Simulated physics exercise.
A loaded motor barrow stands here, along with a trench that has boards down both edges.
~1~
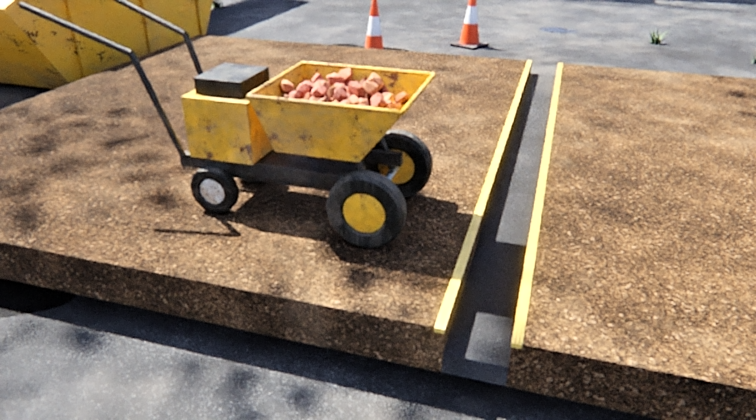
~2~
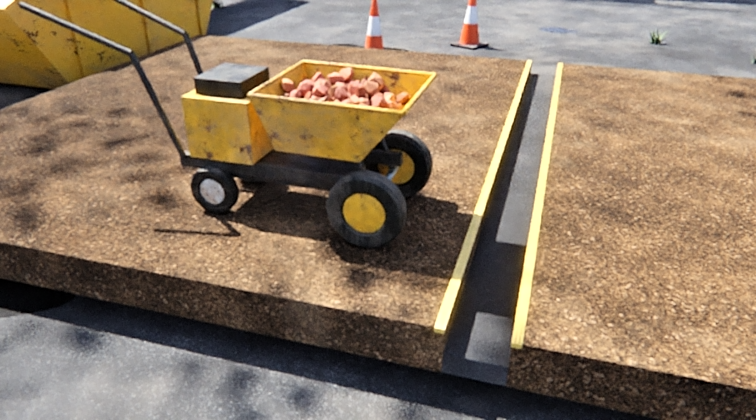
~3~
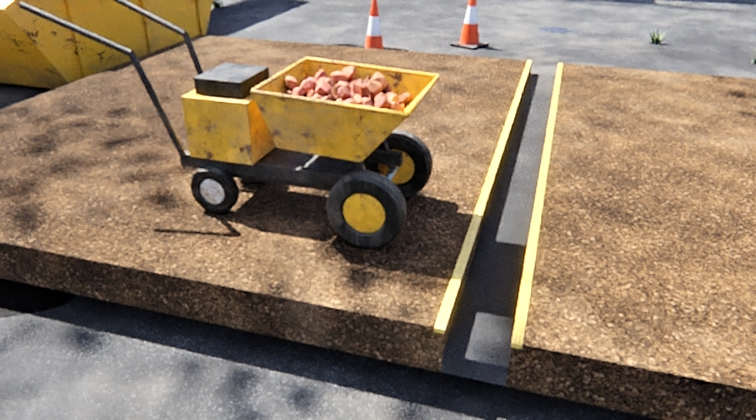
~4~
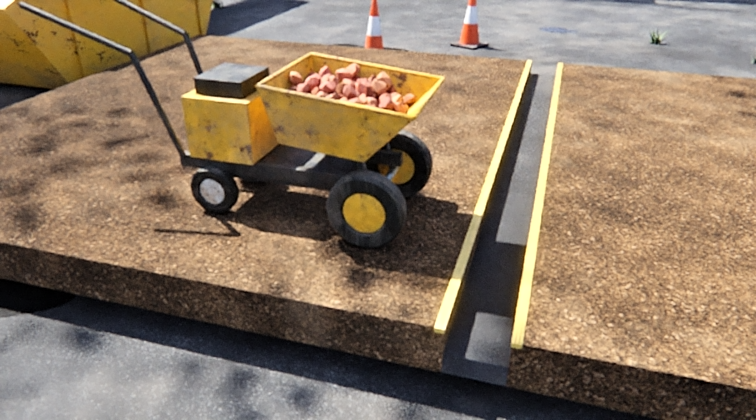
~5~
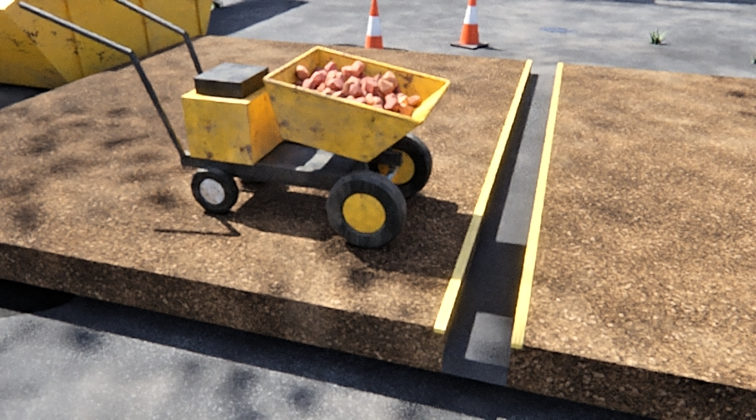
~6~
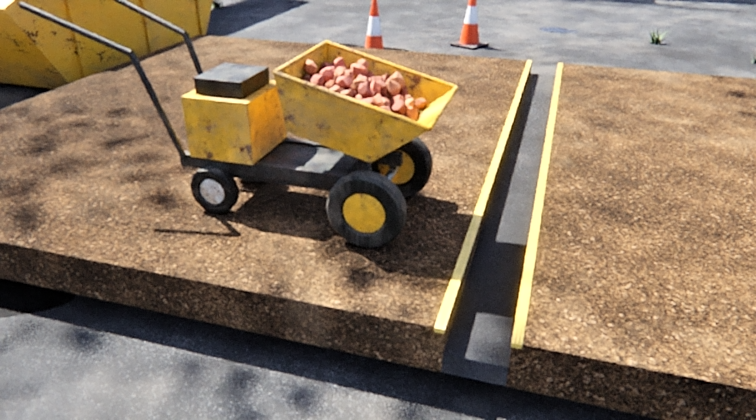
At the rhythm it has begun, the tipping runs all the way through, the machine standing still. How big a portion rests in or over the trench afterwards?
A majority of it.
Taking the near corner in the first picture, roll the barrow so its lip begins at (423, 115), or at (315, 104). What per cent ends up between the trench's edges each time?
Some 50 in a hundred, then some 30 in a hundred.
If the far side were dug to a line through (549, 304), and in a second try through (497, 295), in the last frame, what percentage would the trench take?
About 90 and 40 per cent.
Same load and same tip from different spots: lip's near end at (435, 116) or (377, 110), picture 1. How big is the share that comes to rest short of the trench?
First spot 0 per cent, second spot 10 per cent.
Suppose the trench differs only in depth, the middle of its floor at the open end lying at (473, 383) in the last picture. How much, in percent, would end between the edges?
Some 90 per cent.
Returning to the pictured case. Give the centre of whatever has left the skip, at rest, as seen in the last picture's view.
Resting centre, last picture - approx. (511, 240).
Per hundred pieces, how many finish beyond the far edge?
I'd put it at some 25 per cent of the load.
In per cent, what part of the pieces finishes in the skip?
It comes out at some 5 in a hundred.
Shortly afterwards, skip tipped steeply; the whole lot in the skip.
Next, skip tipped right over; the bulk in the skip; near a quarter in or heaped over the trench; only a few beyond it; only a few falling.
Some moments later, skip tipped right over; a little in the skip; near two thirds in or heaped over the trench; near a quarter beyond it.
In the end, skip tipped right over; a little in the skip; the bulk in or heaped over the trench; near a quarter beyond it.
